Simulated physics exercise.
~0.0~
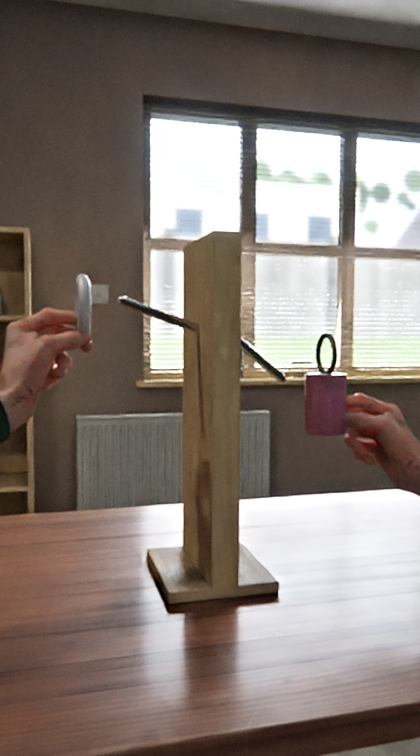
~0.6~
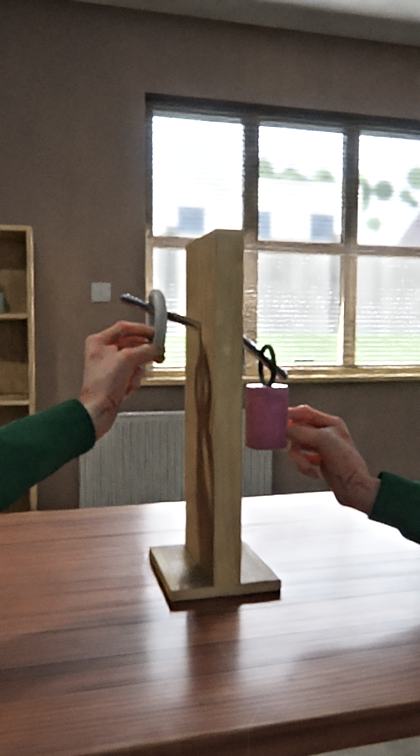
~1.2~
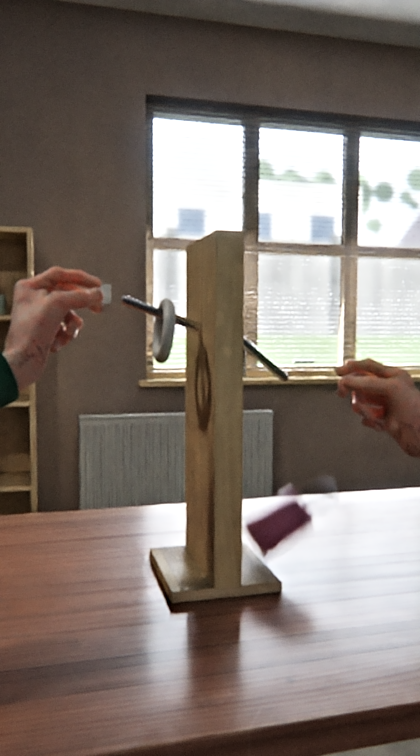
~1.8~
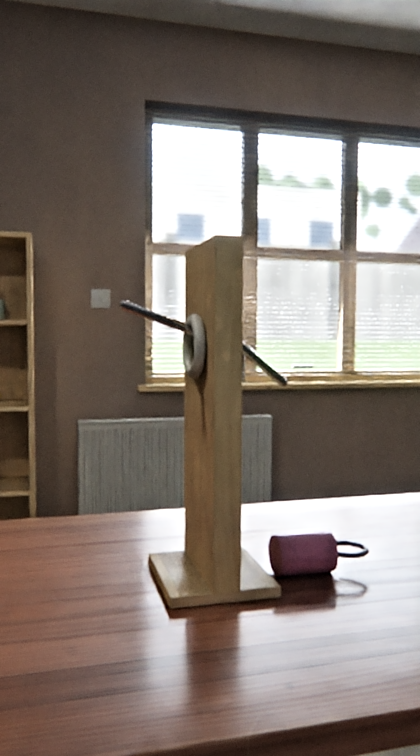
The clip opens on a wooden stand with two sloping pegs on a tabletop, a hand on each side holding a white ring of tape and a pink lantern with a loop handle. Both hands move inward, bringing the tape over the left peg and the lantern's loop to the right peg. The hands then let go and draw back. The tape stays on its peg and slides toward the post, while the lantern drops, tipping as it falls. At the end, the tape hangs against the post and the lantern lies on its side on the table.
